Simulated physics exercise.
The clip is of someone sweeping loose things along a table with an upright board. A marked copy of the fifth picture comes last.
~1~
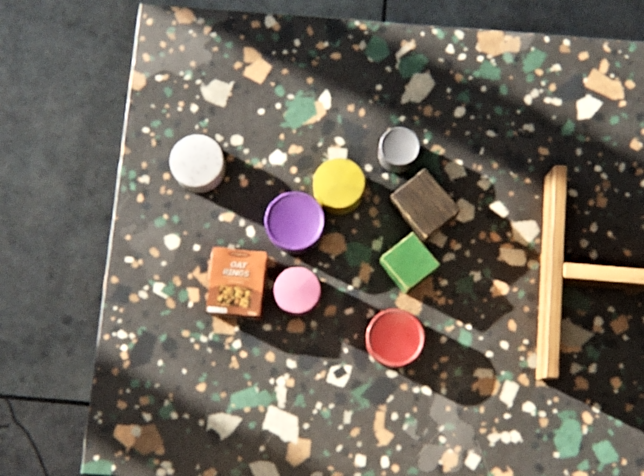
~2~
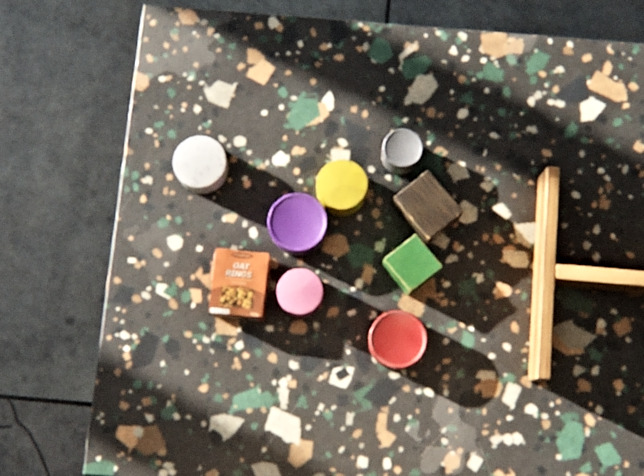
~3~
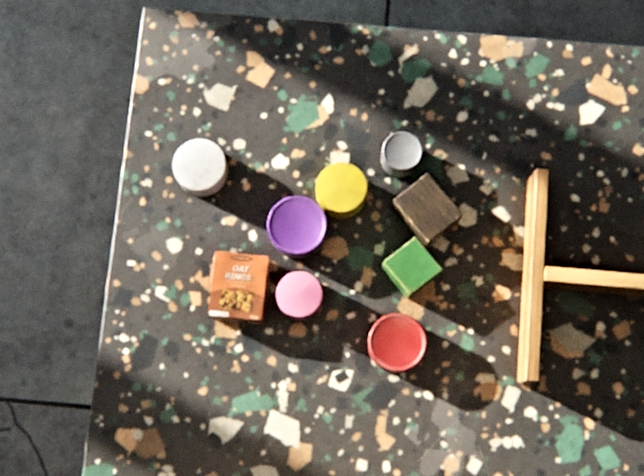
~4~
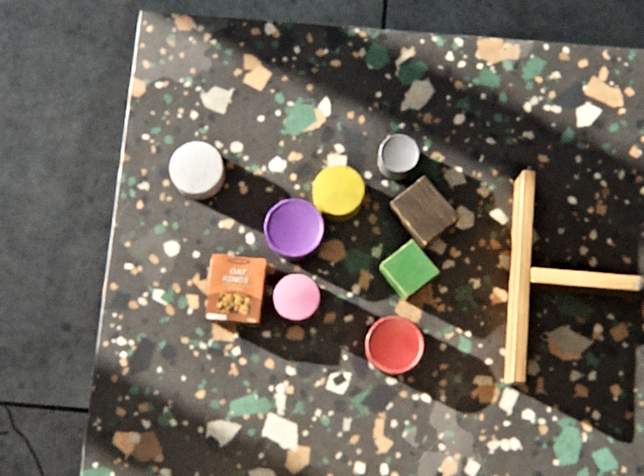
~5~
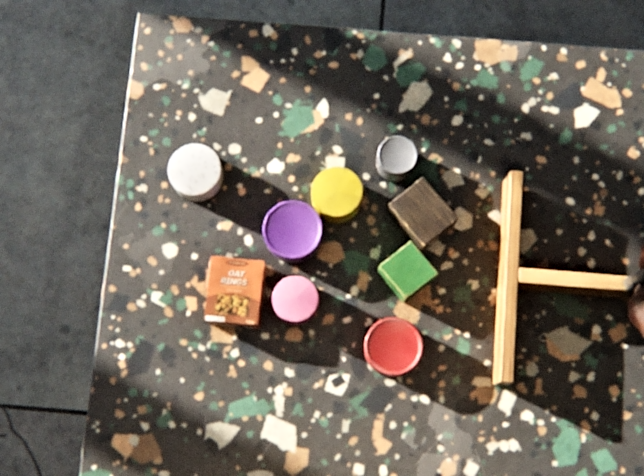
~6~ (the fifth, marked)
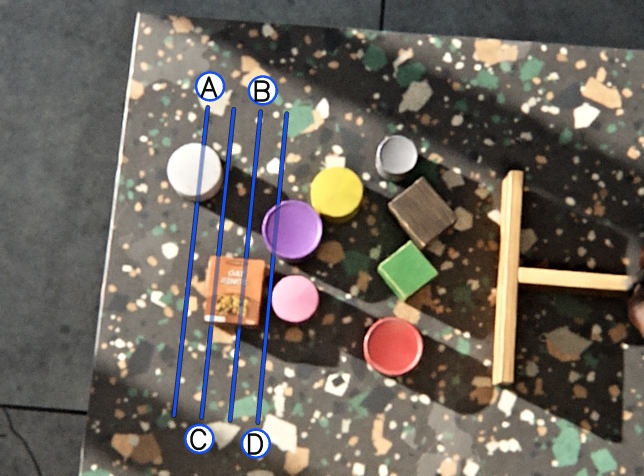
At the start, jars, tins, blocks and a small orange box sit scattered on a speckled table, with an upright wooden board to their right. The board then slides steadily left, narrowing the gap to the loose things, which stay in their places as a hand appears at the right edge, at the end of the handle.
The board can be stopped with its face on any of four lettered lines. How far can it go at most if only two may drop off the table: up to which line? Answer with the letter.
Up to line A.
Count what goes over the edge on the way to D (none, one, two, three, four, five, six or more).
The count is none.
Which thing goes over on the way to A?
It is the orange packet.
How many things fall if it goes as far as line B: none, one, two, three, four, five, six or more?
By then, none.
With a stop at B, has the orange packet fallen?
No.
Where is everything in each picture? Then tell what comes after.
Green block (410, 264); yellow tin (339, 187); black block (425, 207), in the first picture.
Board (549, 271); pink tin (300, 293), in the second picture.
Board (537, 273); red jar (397, 344), in the third picture.
Board (524, 274); grey tub (398, 157), in the fourth picture.
Board (512, 274); green block (408, 272); yellow tin (337, 196); black block (422, 215), in the fifth picture.
On the copy, A at (191, 257); B at (246, 261); C at (218, 259); D at (273, 263).
On A. First, board (395, 265); grey tub (384, 153); red jar (352, 344).
Then, board (279, 256); orange packet (155, 287); purple tub (209, 237).
Finally, board (192, 249); orange packet over the edge; white pot (128, 167); one fallen.
By contrast, B is within the limit but short; C is within the limit but short; D is within the limit but short.
